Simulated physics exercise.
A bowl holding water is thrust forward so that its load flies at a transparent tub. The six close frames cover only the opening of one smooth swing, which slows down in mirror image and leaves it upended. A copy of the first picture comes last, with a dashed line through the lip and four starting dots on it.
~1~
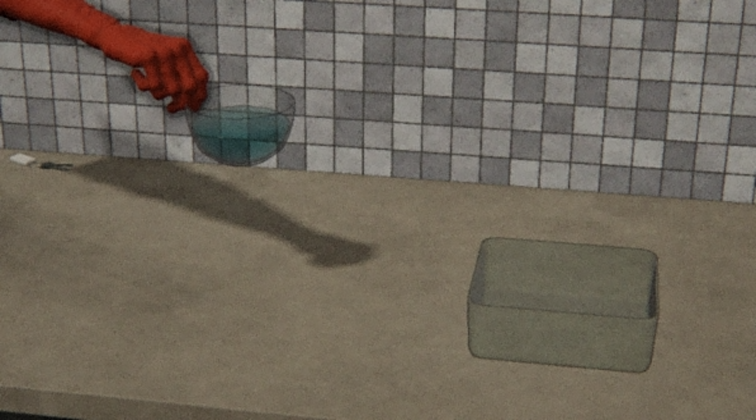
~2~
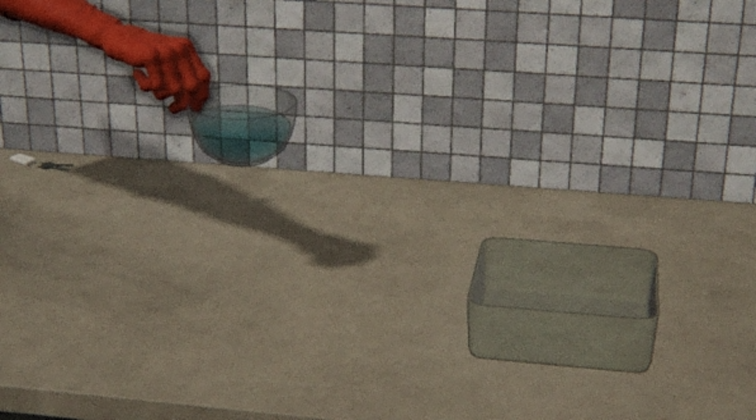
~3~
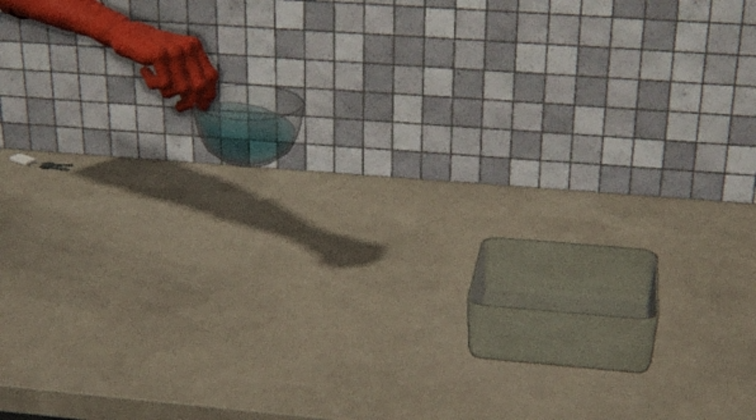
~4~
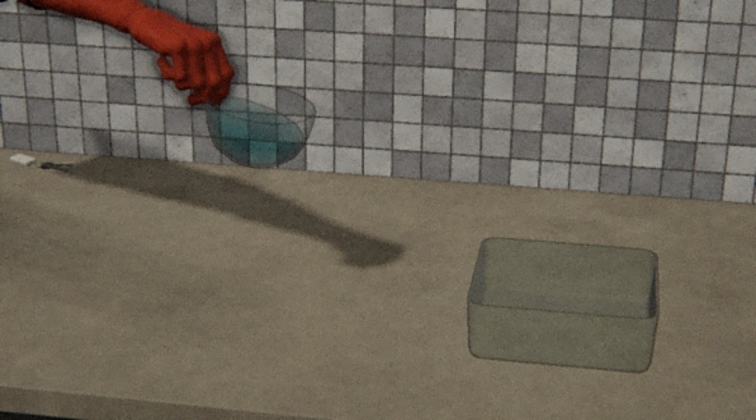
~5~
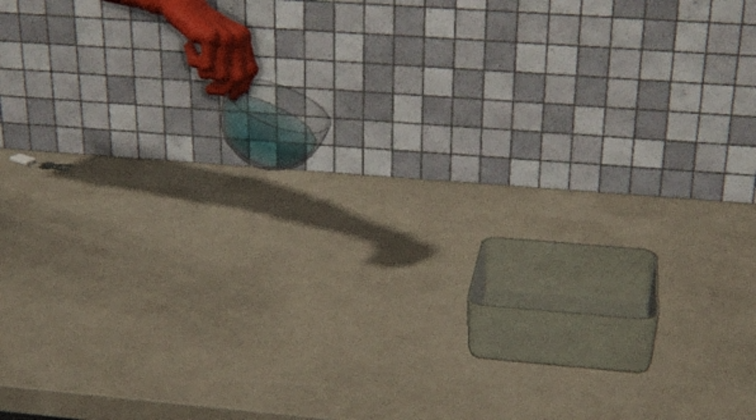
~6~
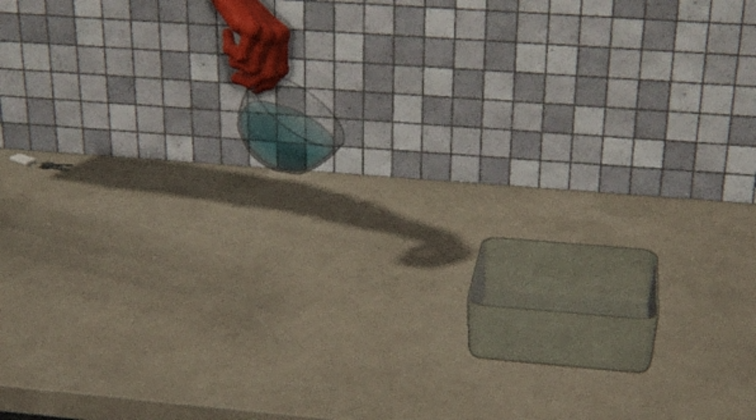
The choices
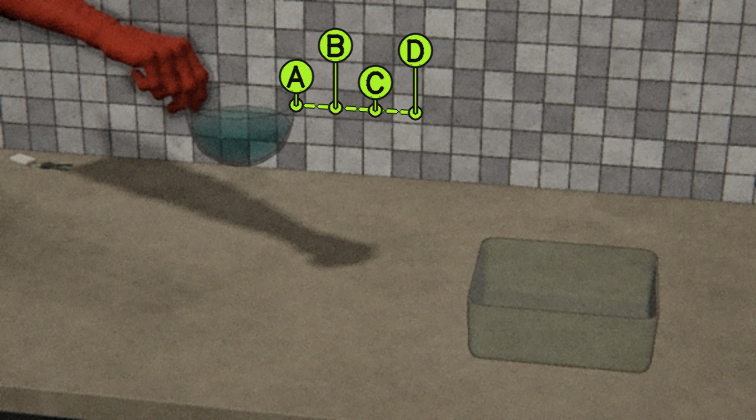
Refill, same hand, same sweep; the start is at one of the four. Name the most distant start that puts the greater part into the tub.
Take B.
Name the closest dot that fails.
A it is.
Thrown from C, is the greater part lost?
No, that is safe.
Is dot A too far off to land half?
Yes, it does.
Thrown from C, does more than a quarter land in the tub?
Yes, it does.
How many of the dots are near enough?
Three of the four.
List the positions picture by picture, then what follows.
The first frame shows upright, lip at (291, 104); tub from (468, 353) to (651, 370); nothing has left yet.
The second frame shows upright, lip at (293, 104); nothing has left yet.
The third frame shows upright, lip at (300, 106); nothing has left yet.
The fourth frame shows tipped about 9°, lip at (313, 114); nothing has left yet.
The fifth frame shows tipped about 20°, lip at (328, 126); nothing has left yet.
The sixth frame shows tipped about 35°, lip at (342, 141); nothing has left yet.
In lime, A at (296, 104); B at (335, 107); C at (375, 110); D at (415, 112).
With A, about 8 % lands in the tub, 88 % falls short and 3 % goes beside or beyond.
With B, about 70 % lands in the tub, 13 % falls short and 17 % goes beside or beyond.
With C, about 74 % lands in the tub, 4 % falls short and 22 % goes beside or beyond.
With D, about 63 % lands in the tub, 5 % falls short and 31 % goes beside or beyond.
